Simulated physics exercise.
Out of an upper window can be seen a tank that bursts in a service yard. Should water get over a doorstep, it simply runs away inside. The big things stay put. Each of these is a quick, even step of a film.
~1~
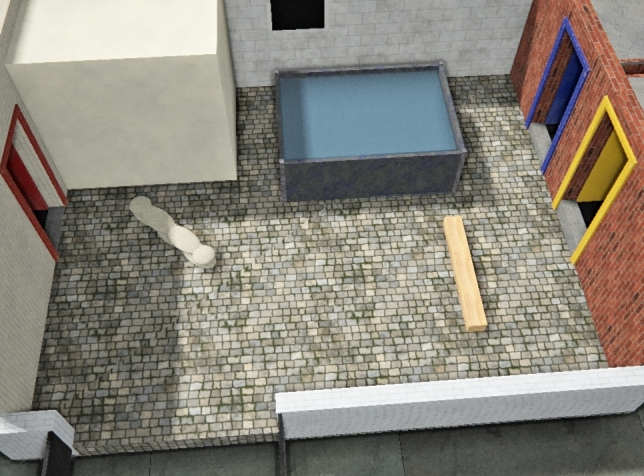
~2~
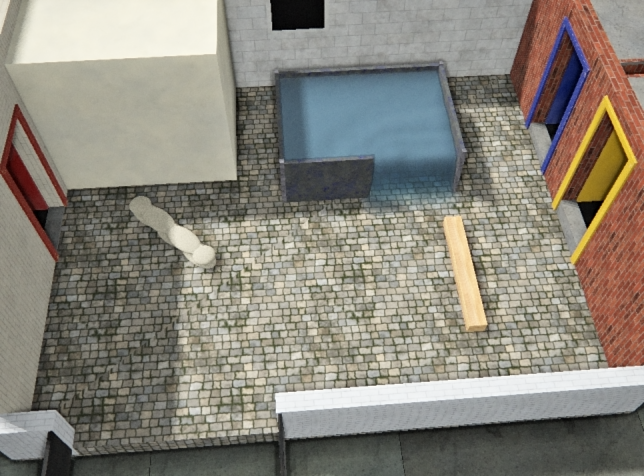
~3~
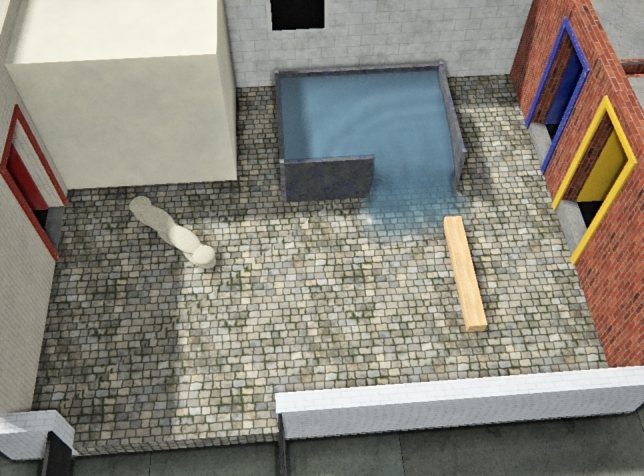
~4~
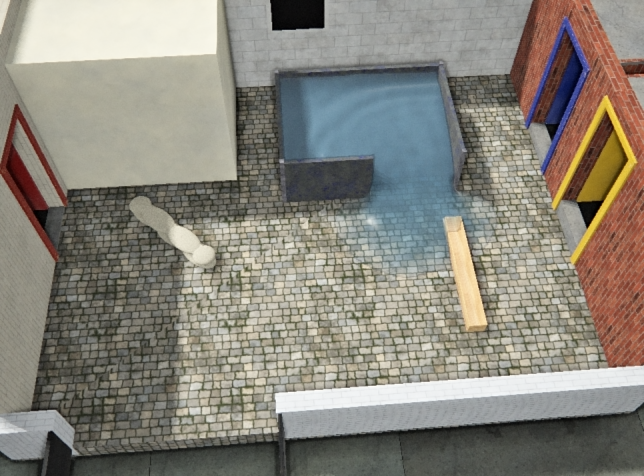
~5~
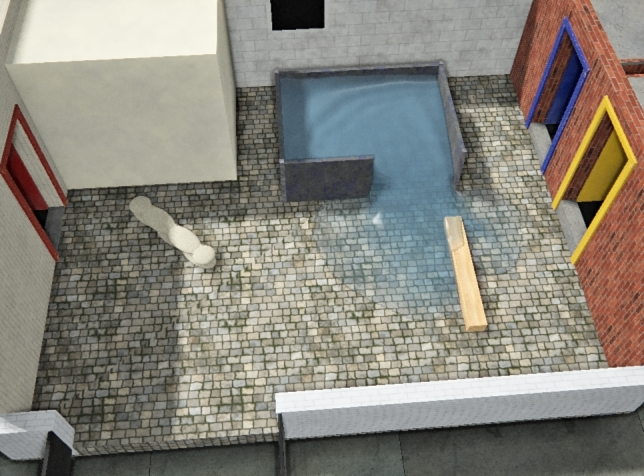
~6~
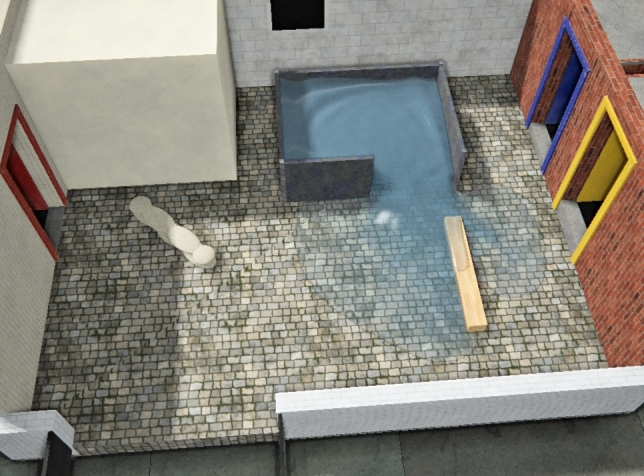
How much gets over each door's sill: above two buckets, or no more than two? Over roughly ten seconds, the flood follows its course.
Result: The yellow door will not top two buckets; the red door will top two buckets; the blue door will not top two buckets.
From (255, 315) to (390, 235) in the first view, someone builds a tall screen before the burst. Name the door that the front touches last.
Answer - the one in red.
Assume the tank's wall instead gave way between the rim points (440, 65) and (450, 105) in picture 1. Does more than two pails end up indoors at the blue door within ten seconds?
I reckon the blue door exceeds it.
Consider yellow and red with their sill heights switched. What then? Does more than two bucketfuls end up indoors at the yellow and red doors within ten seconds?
Briefly, the yellow door overflows and the red door stays within bounds.
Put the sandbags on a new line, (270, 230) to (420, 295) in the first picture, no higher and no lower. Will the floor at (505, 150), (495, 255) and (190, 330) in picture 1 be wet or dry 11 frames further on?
Taking them as given, you'd find unwetted, inundated and unwetted.
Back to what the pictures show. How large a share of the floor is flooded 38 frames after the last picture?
Around 85 percent of it.
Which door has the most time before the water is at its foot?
Answer is the door marked red.
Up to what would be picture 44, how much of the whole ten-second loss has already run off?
45 per cent.
A moment on, water covers 35 % of the floor; the yellow door wet at the sill, nothing in, the red door not reached, the blue door not reached.
Next, water covers 40 % of the floor; the yellow door under two buckets in, the red door not reached, the blue door not reached.
Then, water covers 65 % of the floor; the yellow door under two buckets in, the red door not reached, the blue door wet at the sill, nothing in.
Later, water covers 85 % of the floor; the yellow door under two buckets in, the red door over two buckets in, the blue door wet at the sill, nothing in.
In the end, water covers 95 % of the floor; the yellow door under two buckets in, the red door far over two buckets in, the blue door wet at the sill, nothing in.
